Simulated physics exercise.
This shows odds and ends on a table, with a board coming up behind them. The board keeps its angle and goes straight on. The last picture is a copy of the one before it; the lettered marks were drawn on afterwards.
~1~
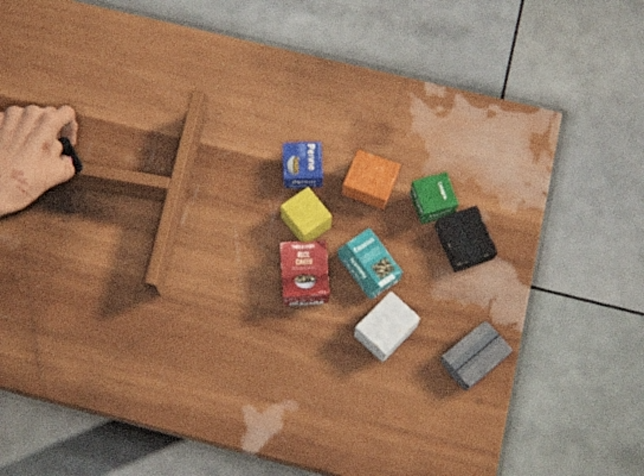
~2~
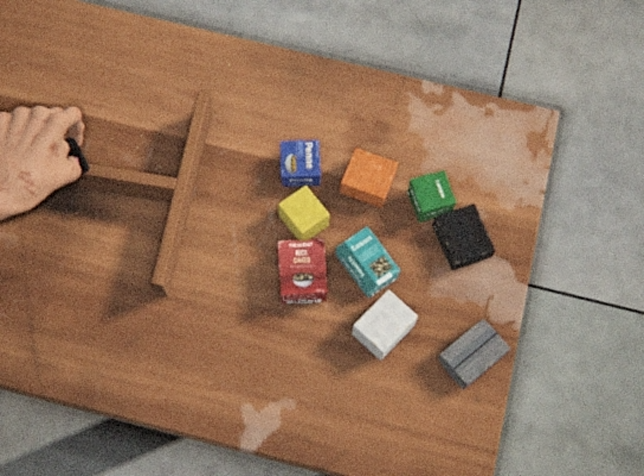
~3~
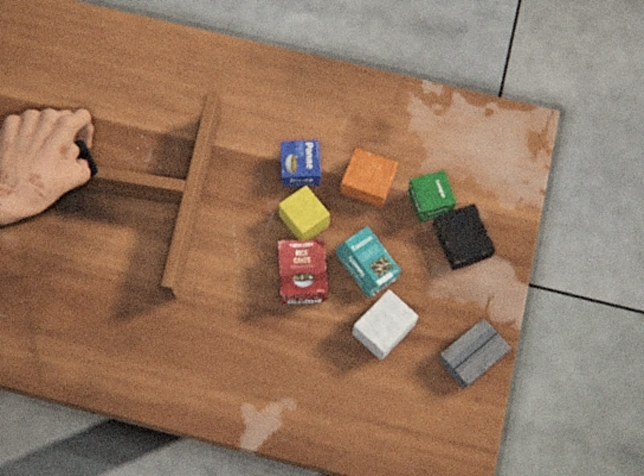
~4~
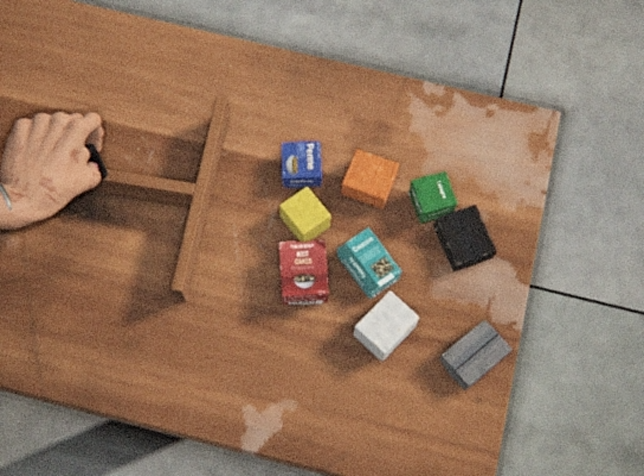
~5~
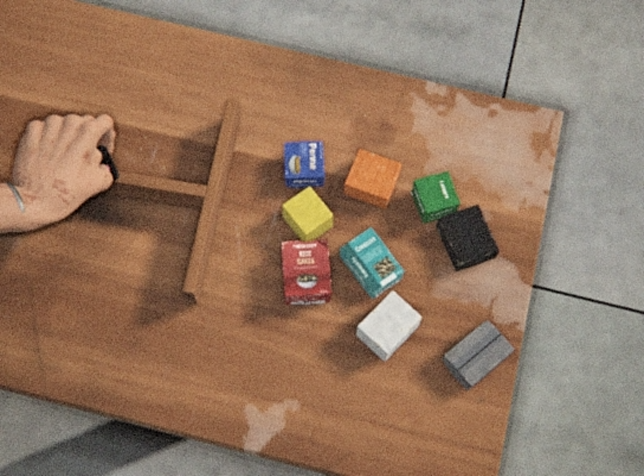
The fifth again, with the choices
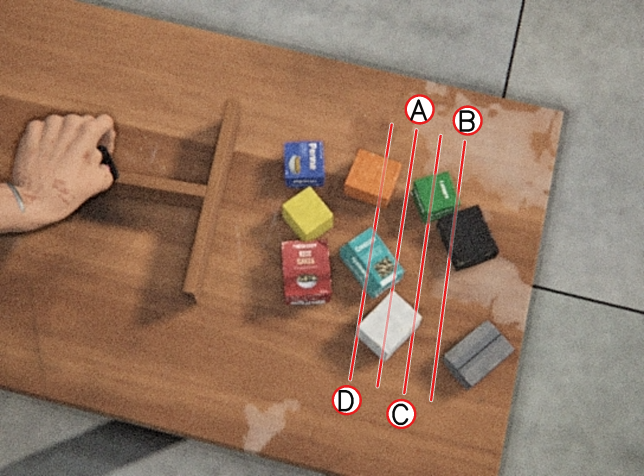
The video shows a hand at the left slowly pushing a wooden board a short way rightward across a wooden table, toward a group of coloured blocks, small packets and a grey box, which stay still and untouched.
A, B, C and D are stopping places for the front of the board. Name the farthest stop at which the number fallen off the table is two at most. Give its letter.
It can go as far as B.
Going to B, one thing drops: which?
The green packet.
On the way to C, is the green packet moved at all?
By then, yes.
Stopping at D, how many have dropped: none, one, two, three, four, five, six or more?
The count is none.
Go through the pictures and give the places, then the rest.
Yellow block (306, 217); white block (387, 327); turquoise packet (370, 264), in the first frame.
Board (181, 185); grey box (473, 354), in the second frame.
Board (190, 187); black box (464, 237), in the third frame.
Board (200, 190); orange block (370, 179), in the fourth frame.
Board (211, 192); yellow block (307, 216); white block (389, 326); turquoise packet (371, 264), in the fifth frame.
On the marked copy, A at (398, 251); B at (449, 264); C at (424, 257); D at (372, 245).
With B. Early on, board (297, 213); orange block (376, 179); blue box (333, 173).
Further on, board (384, 234); grey box (482, 359); green packet (502, 191).
At the end, board (449, 249); green packet over the edge; black box (537, 247); one fallen.
As for the rest, A is within the limit but short; C is within the limit but short; D is within the limit but short.
